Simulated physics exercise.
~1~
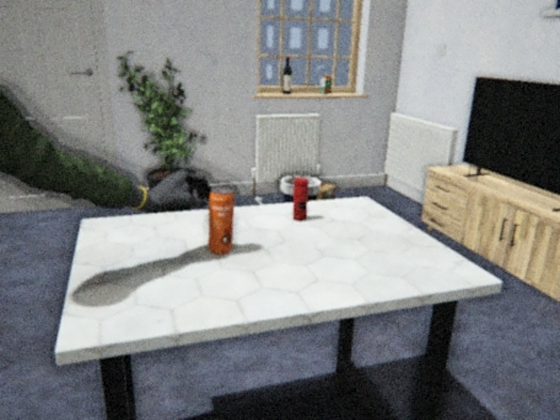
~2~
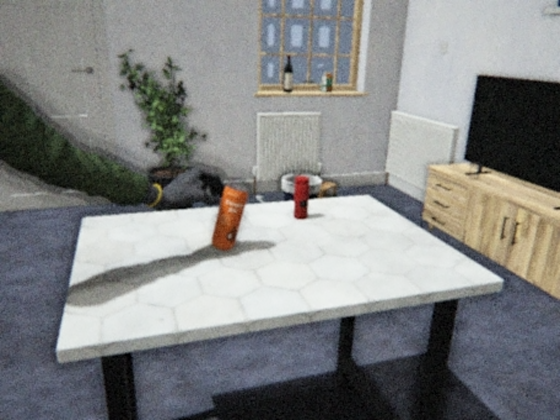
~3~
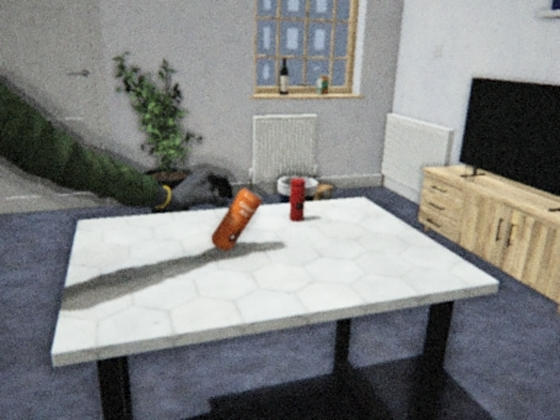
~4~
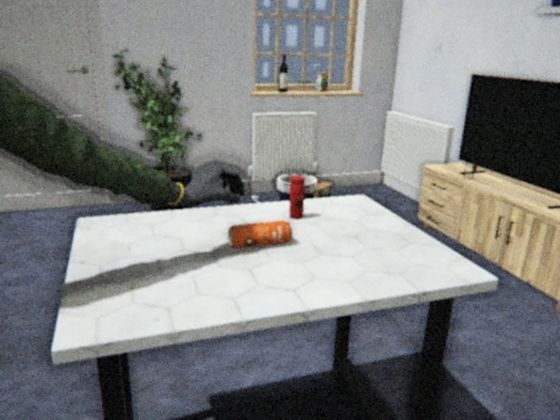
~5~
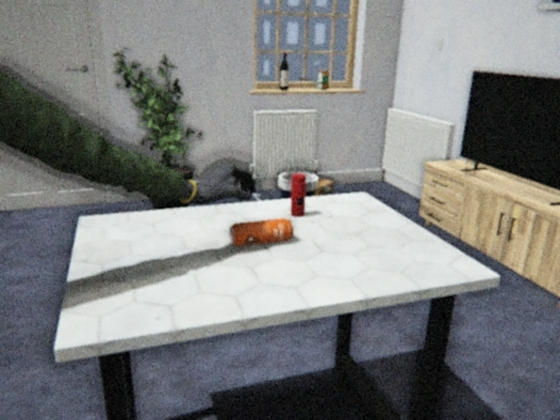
On a white table, a hand tips an orange can onto its side near a red shaker.
